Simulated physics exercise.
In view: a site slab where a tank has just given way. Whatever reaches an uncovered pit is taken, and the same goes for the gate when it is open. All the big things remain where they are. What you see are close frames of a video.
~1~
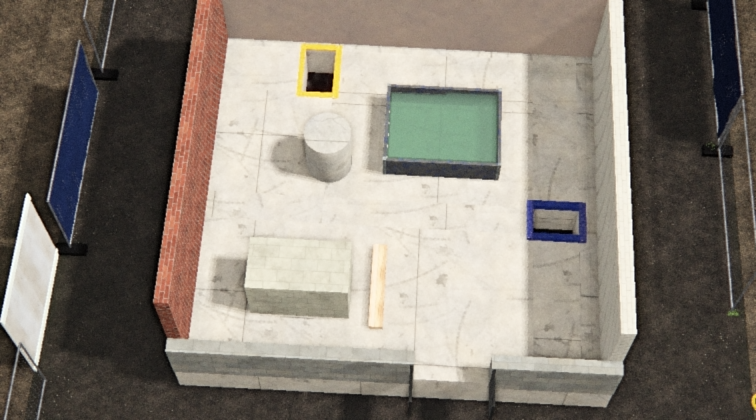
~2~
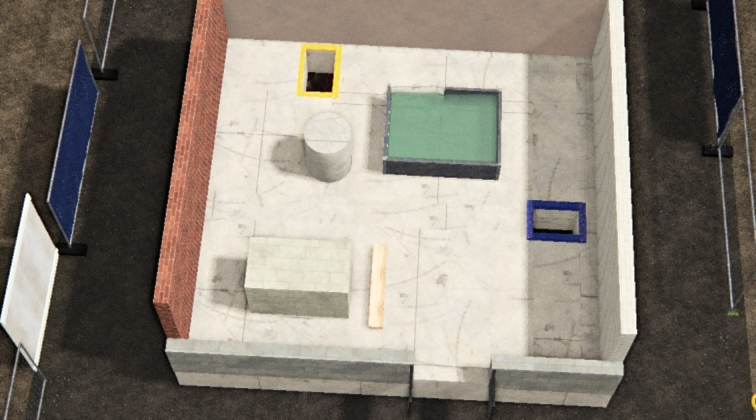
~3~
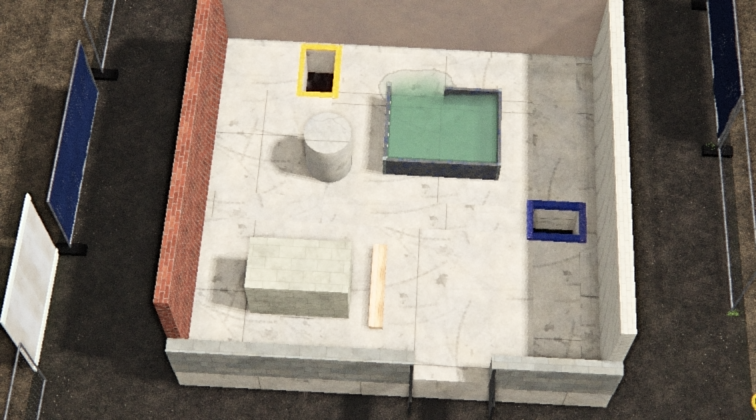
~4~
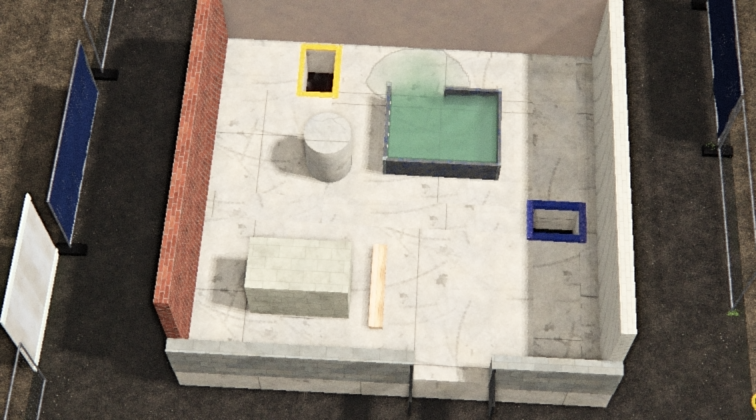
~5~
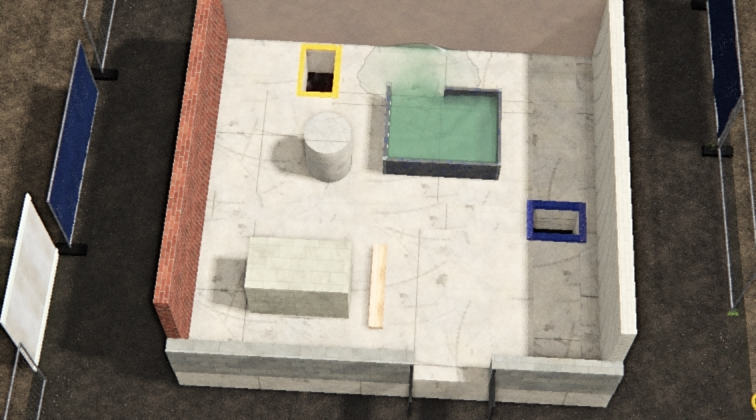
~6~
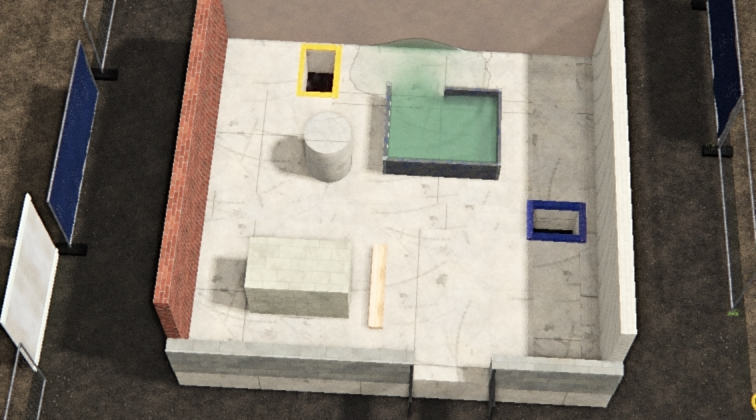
Green water pours through a gap in the tank's far side and spreads across the pale slab.
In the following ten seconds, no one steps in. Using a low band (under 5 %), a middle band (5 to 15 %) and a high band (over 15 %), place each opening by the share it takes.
The gate is in the low band; the blue pit is in the low band; the yellow pit is in the high band.
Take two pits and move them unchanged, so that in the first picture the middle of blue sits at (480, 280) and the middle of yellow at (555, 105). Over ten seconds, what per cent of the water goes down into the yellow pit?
Result - yellow pit: 25 %.
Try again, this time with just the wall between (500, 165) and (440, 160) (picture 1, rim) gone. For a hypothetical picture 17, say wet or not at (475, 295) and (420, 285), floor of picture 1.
Result, point by point: Inundated; inundated.
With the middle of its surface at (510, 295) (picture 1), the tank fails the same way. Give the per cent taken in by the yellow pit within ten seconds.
Within ten seconds the yellow pit collects 14 percent of the total.
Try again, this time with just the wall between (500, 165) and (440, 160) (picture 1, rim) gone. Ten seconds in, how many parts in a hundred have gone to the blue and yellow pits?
Lab note - share by pit: Blue 2 %, yellow 0 %.
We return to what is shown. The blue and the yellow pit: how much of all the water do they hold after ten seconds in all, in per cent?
About 0 %, then about 38 %.
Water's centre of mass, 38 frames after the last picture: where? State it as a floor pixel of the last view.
It is around (469, 124).
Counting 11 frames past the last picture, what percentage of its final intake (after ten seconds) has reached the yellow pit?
It should be near 20 percent of the ten-second total.
A moment on, water covers 5 % of the floor; the gate 0 %, the blue pit 0 %, the yellow pit 1 %.
Next, water covers 15 % of the floor; the gate 0 %, the blue pit 0 %, the yellow pit 8 %.
Then, water covers 20 % of the floor; the gate 0 %, the blue pit 0 %, the yellow pit 18 %.
Later, water covers 25 % of the floor; the gate 0 %, the blue pit 0 %, the yellow pit 29 %.
In the end, water covers 40 % of the floor; the gate 0 %, the blue pit 0 %, the yellow pit 37 %.
